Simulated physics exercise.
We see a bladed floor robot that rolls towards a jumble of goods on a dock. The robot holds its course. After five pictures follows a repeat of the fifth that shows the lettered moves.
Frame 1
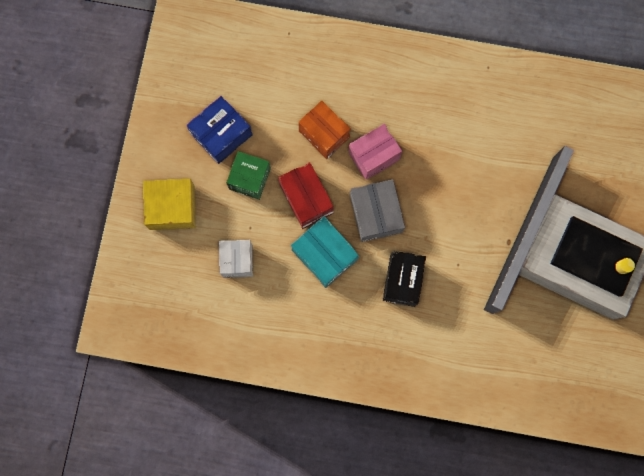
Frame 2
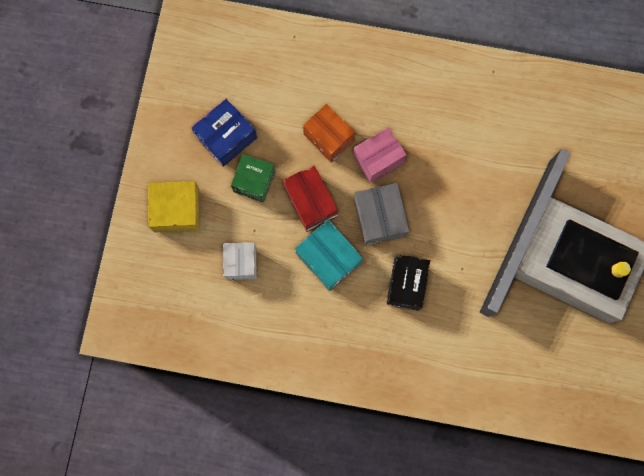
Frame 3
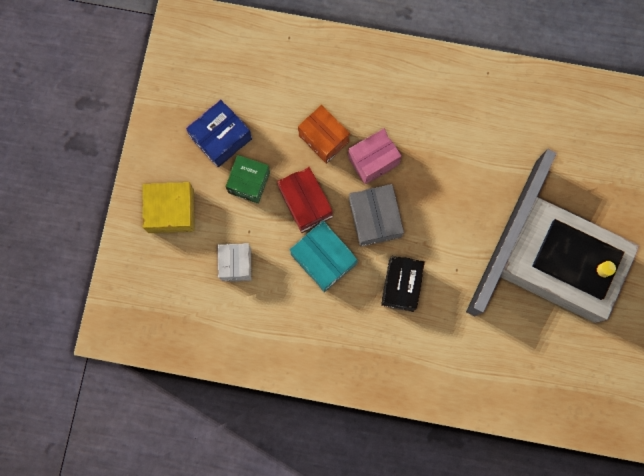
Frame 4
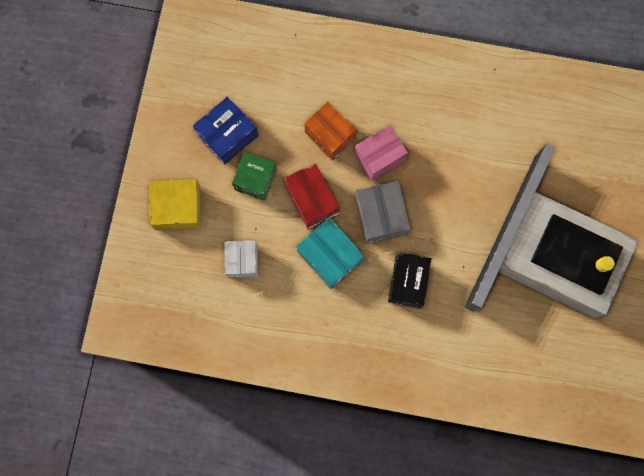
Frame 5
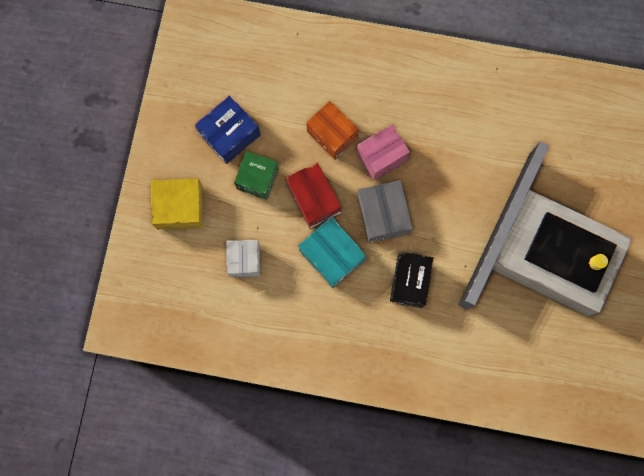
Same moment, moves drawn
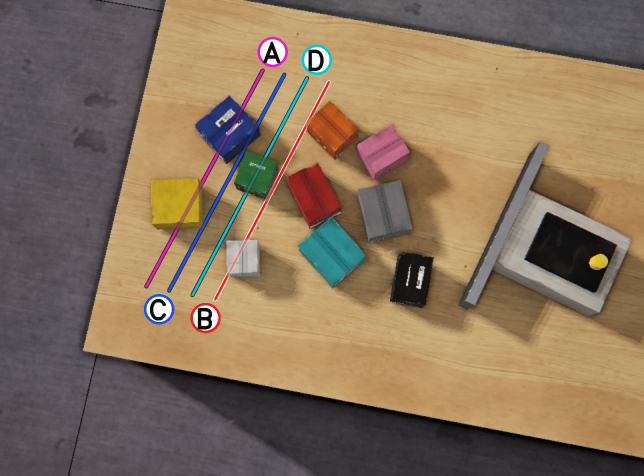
On a wooden dock, a bladed robot rolls slowly left towards scattered colourful boxes.
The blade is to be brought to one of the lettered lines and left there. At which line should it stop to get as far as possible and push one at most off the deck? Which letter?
The farthest such stop is C.
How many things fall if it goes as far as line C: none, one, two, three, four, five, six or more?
In all, one.
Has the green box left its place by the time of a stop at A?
Yes.
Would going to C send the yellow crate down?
By then, yes.
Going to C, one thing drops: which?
The yellow crate goes over.
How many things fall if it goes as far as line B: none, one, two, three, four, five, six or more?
By then, none.
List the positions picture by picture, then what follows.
In the first frame, grey box (377, 211); white box (236, 259); yellow crate (170, 205).
In the second frame, robot (588, 256); red parcel (310, 198).
In the third frame, robot (573, 256); orange box (324, 135).
In the fourth frame, robot (572, 251); pink box (381, 154).
In the fifth frame, robot (565, 249); green box (257, 176); grey box (385, 212); white box (244, 259).
On the copy, A at (206, 176); B at (273, 188); C at (228, 180); D at (251, 184).
On C. First, robot (463, 230); black parcel (351, 266); turquoise parcel (305, 251).
Then, robot (360, 211); yellow crate (168, 199); green box (206, 167).
Finally, robot (282, 197); yellow crate over the edge; green box (134, 151); one fallen.
By contrast, A drops two; B is within the limit but short; D is within the limit but short.
